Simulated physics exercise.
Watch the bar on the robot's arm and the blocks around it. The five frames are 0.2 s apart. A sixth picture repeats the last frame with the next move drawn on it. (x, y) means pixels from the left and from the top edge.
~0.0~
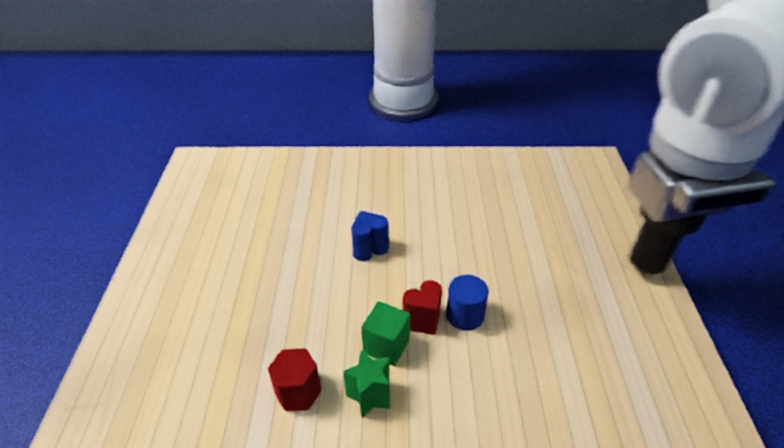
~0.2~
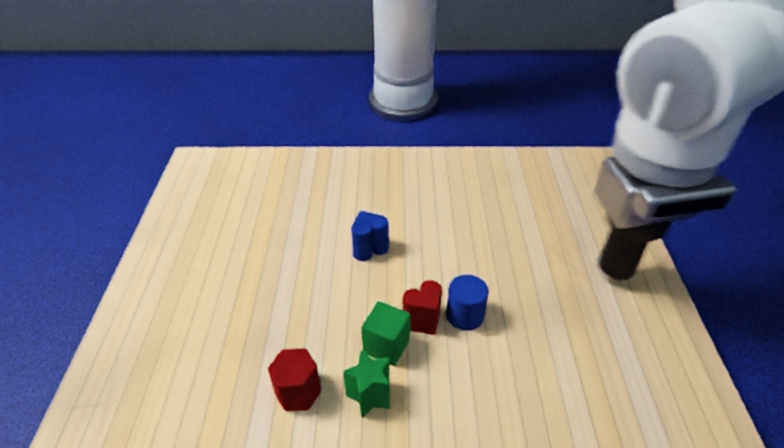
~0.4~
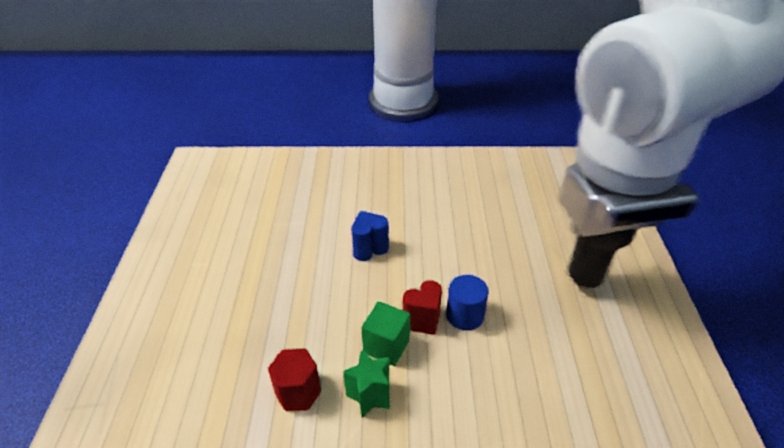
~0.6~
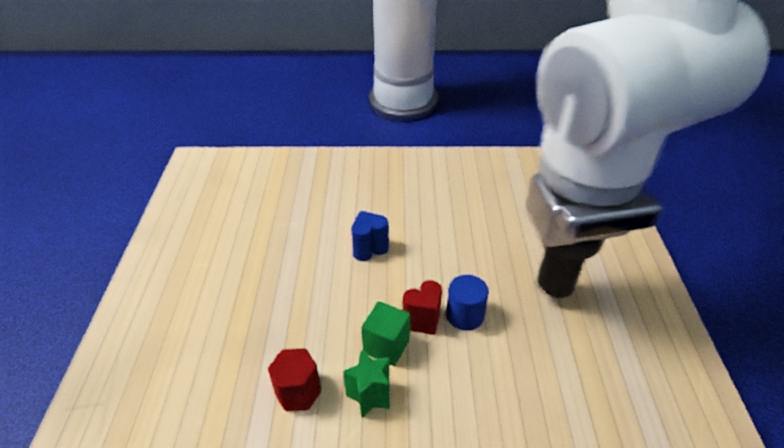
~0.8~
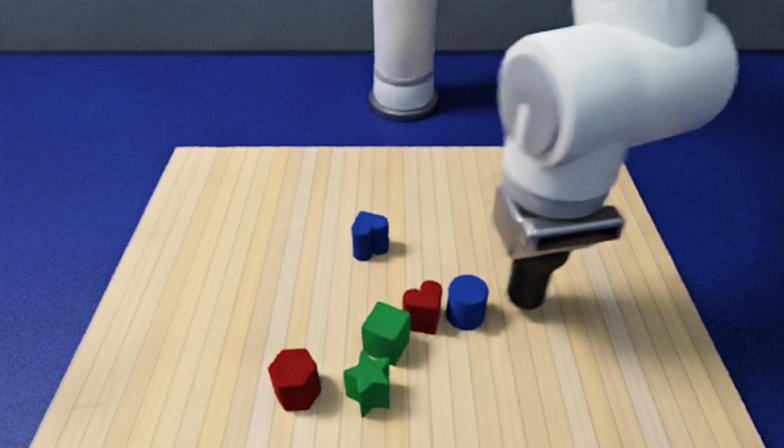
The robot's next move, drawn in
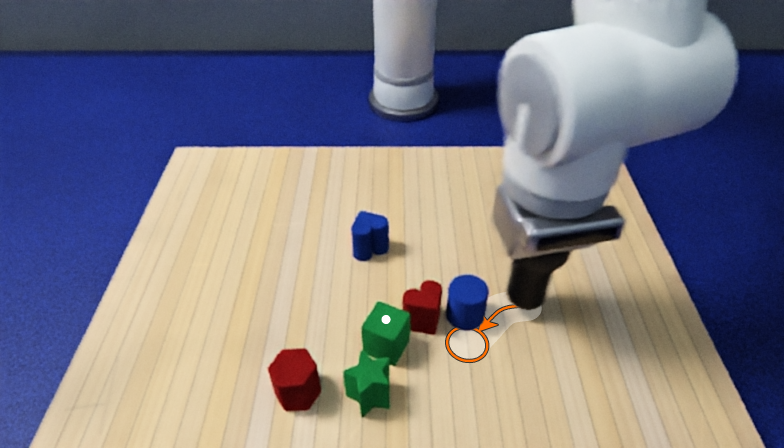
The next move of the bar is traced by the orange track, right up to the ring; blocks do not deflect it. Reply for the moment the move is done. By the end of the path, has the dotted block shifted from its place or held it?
The dotted block will stay where it is.
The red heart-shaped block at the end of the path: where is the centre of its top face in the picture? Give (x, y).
Its top centre is at about (399, 290).
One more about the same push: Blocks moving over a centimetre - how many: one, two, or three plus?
Two blocks shift.
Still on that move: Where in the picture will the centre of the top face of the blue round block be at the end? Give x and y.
Pixel (434, 300).
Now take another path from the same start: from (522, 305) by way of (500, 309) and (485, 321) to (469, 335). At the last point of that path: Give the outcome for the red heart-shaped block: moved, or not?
That one moves away.
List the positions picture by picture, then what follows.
The first picture shows bar tip (648, 261); block tops, green square piece (386, 319); red heart-shaped block (425, 294); blue round block (469, 288).
The second picture shows bar (617, 267); blocks unchanged.
The third picture shows bar (586, 274); blocks unchanged.
The fourth picture shows bar (555, 284); blocks unchanged.
The fifth picture shows bar (525, 295); green square piece (386, 319); red heart-shaped block (425, 294); blue round block (469, 288).
Path on the board, from (522, 305) through (499, 311) and (483, 327) to (467, 344); the dot is on the green square piece.
On the path given first. Halfway along, bar (493, 308); red heart-shaped block (419, 294); blue round block (455, 292).
At the end, bar (469, 333); green square piece in place; red heart-shaped block (399, 290); blue round block (434, 300).
